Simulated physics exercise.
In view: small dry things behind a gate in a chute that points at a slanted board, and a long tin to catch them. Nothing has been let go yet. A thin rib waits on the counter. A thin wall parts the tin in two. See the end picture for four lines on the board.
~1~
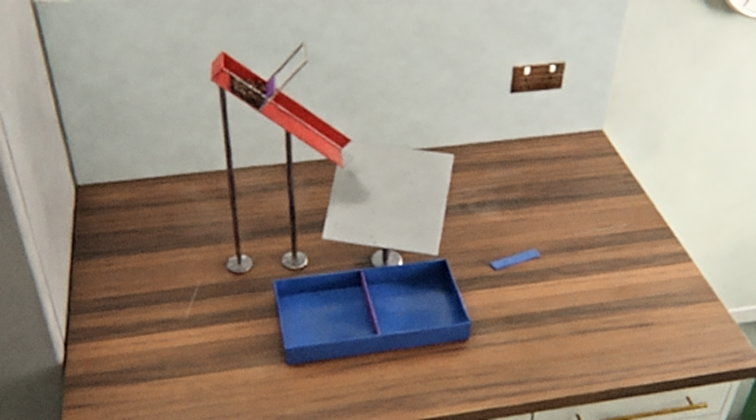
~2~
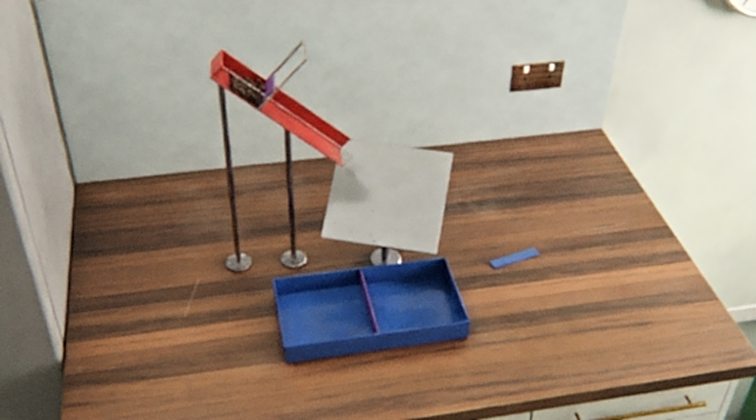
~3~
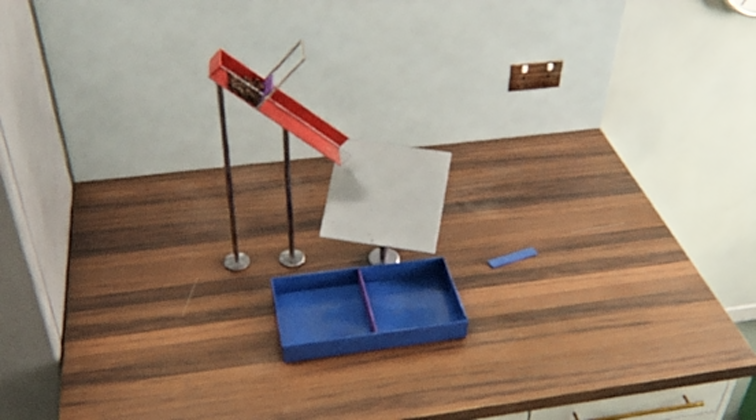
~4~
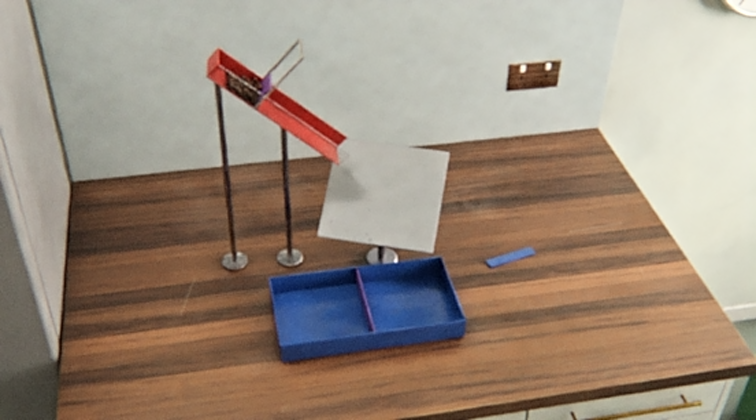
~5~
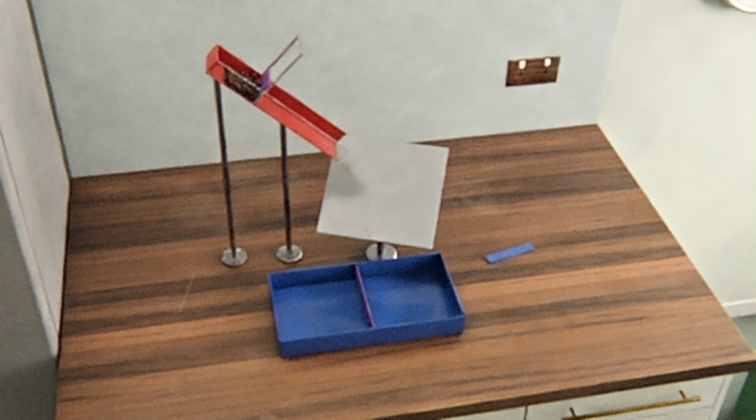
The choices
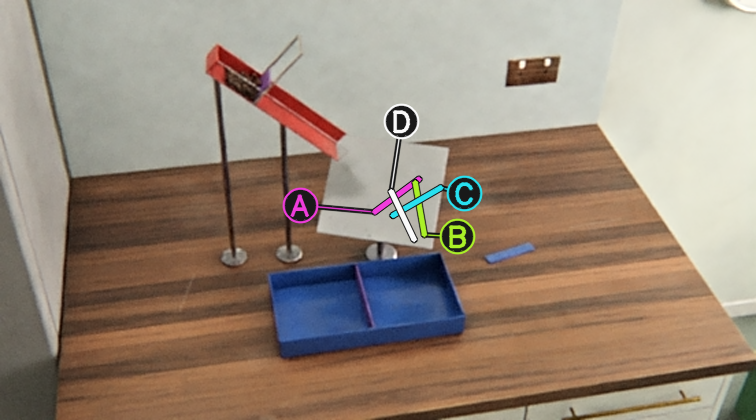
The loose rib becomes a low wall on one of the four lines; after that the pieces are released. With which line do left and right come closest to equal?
Line C does it best.
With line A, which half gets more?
More lands on the left.
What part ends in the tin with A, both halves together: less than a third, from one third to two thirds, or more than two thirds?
Line A gives more than two thirds.
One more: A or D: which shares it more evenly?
D.
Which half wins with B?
More lands on the right.
On the marked copy, line A from (419, 179) to (374, 211); line B from (415, 182) to (424, 234); line C from (440, 187) to (392, 215); line D from (391, 191) to (414, 239).
With A, of what is caught, nearly all in the left half, a small part in the right.
With B, of what is caught, a small part in the left half, most in the right.
With C, of what is caught, about half in the left half, about half in the right.
With D, of what is caught, about a quarter in the left half, most in the right.
